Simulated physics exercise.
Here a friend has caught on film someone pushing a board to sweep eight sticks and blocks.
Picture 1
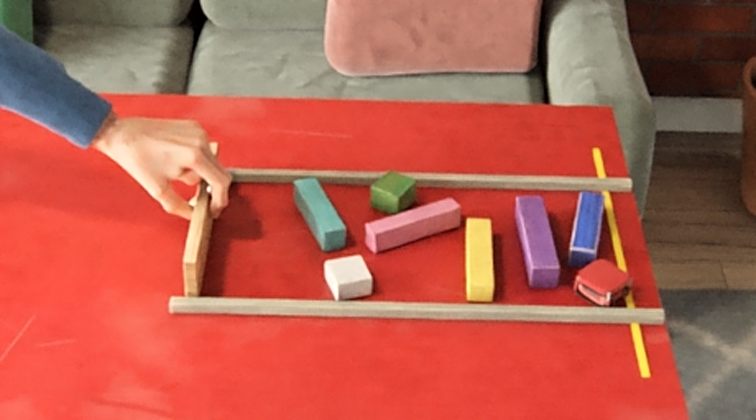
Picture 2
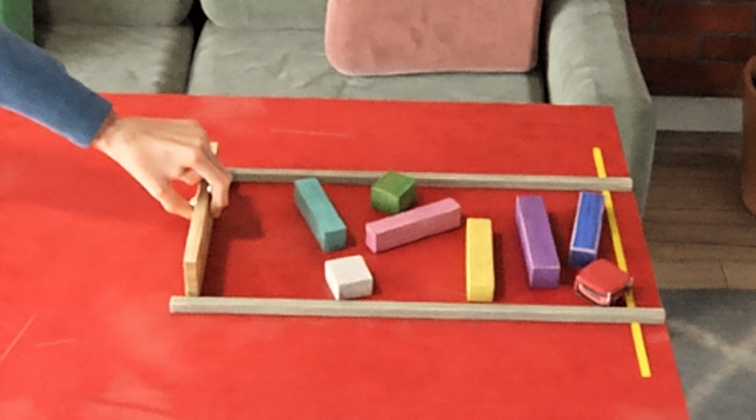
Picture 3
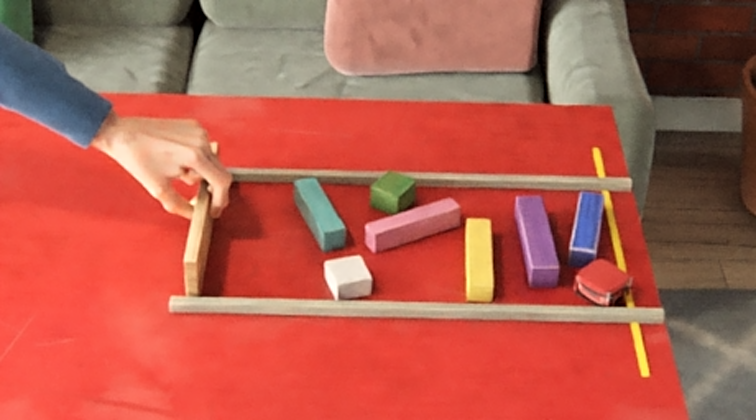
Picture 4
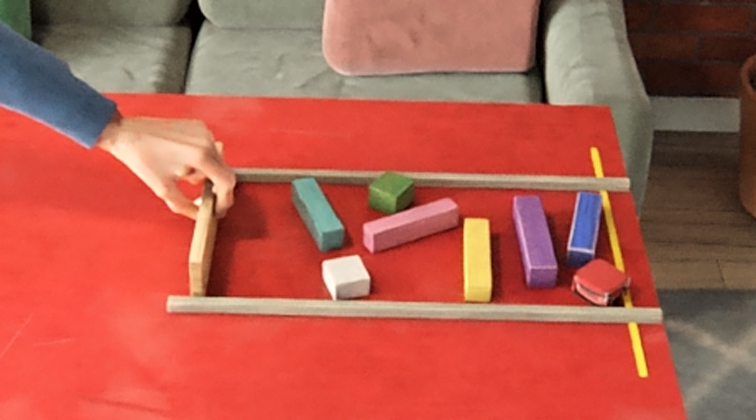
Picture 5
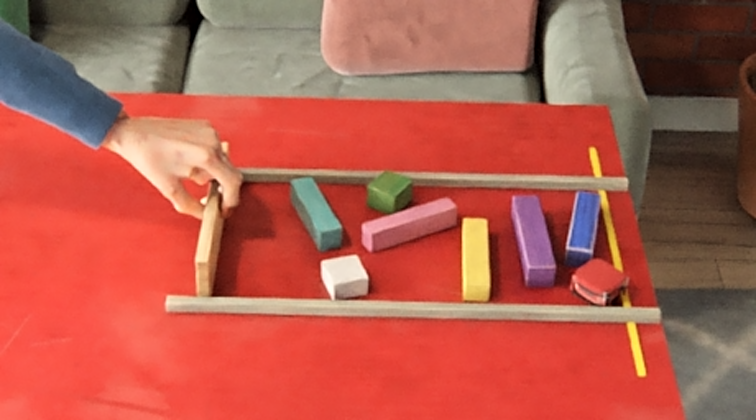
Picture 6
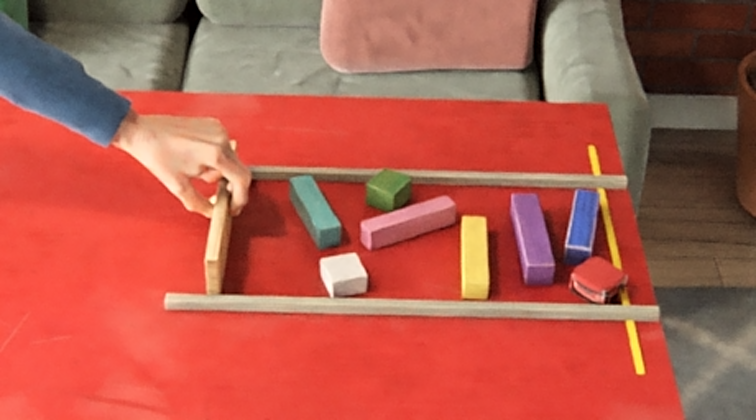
A wooden board, held upright by someone's hand, stayed still at first and then slid slightly right between two rails on a red table, while the colourful sticks and blocks ahead of it stayed put.
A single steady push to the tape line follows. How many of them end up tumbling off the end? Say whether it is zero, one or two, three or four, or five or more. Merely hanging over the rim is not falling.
I would say five or more.
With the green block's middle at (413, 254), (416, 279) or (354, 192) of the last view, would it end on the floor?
In turn: Stays put, topples off, topples off.
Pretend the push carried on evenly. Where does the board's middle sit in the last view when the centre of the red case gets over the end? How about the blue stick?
Roughly (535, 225); roughly (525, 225).
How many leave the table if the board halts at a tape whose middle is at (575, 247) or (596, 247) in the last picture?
3, then 5.
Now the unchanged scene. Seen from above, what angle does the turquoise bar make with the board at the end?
It measures close to 0 degrees.
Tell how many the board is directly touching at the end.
In total, 2.
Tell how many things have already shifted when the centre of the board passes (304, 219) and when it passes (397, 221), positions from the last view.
In order, the tallies are 1 and 4.
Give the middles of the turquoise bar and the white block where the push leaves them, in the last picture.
The turquoise bar settles near (622, 220); as for the white block, near (643, 286).
Soon after, none off yet; red case at rest near (598, 283); blue stick at rest near (582, 228); purple bar at rest near (532, 238).
Then, none off yet; red case at rest near (598, 283); blue stick at rest near (582, 228); purple bar moving near (545, 239).
Further on, one off so far; red case tipped well over near (678, 309); blue stick on its side near (670, 279); purple bar moved about its own width near (641, 248).
At rest, the number that fall off is five or more; fallen, green block, pink bar, yellow bar, purple bar, blue stick and red case.
